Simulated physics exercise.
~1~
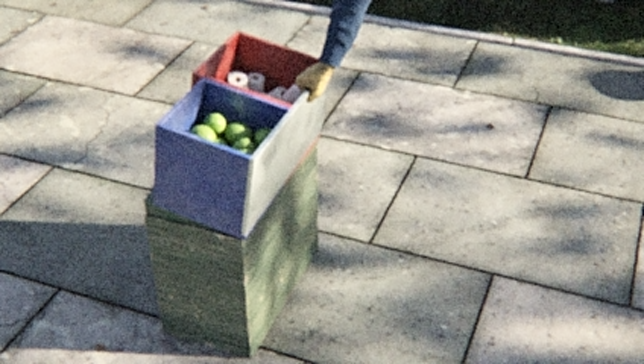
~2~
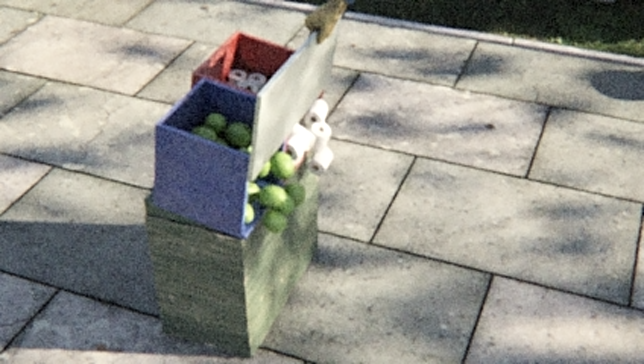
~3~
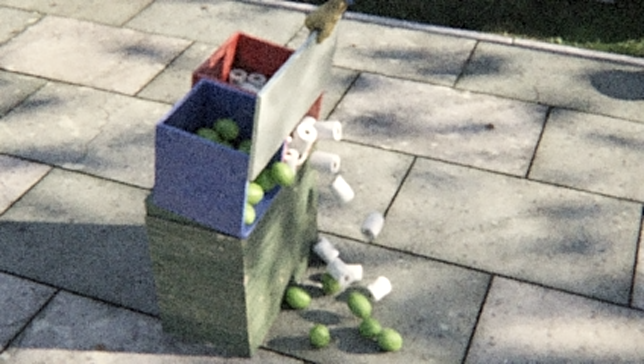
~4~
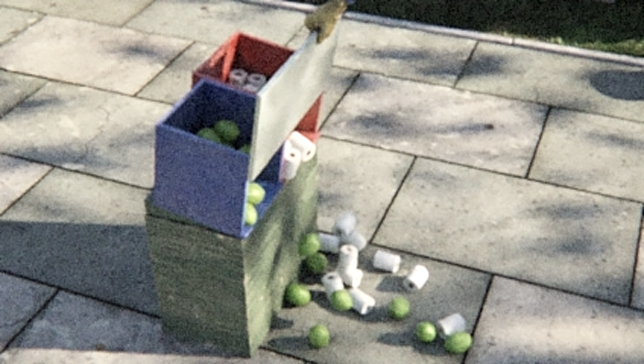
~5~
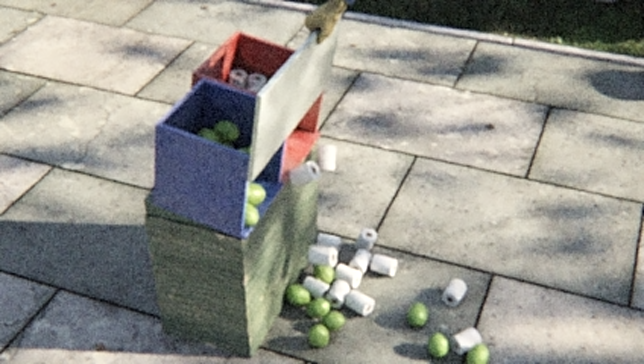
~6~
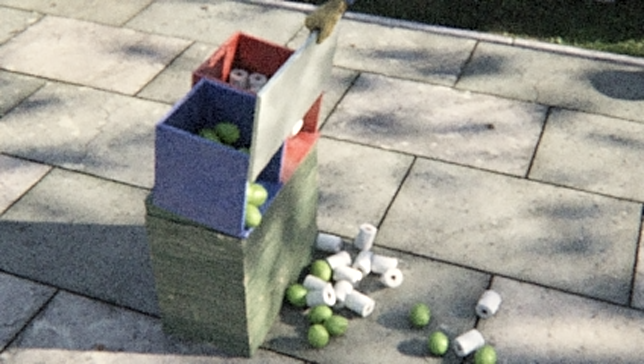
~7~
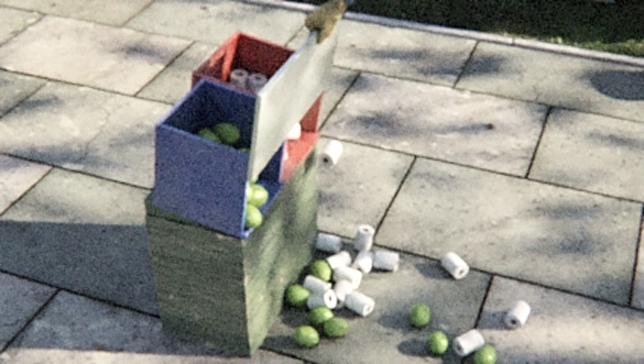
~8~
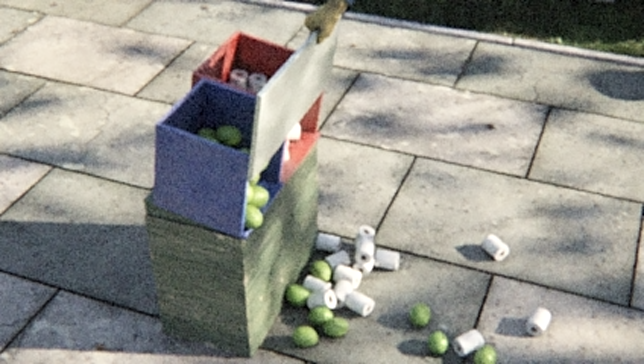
A gloved hand lifts the gate, and limes and white rolls spill onto the paving.
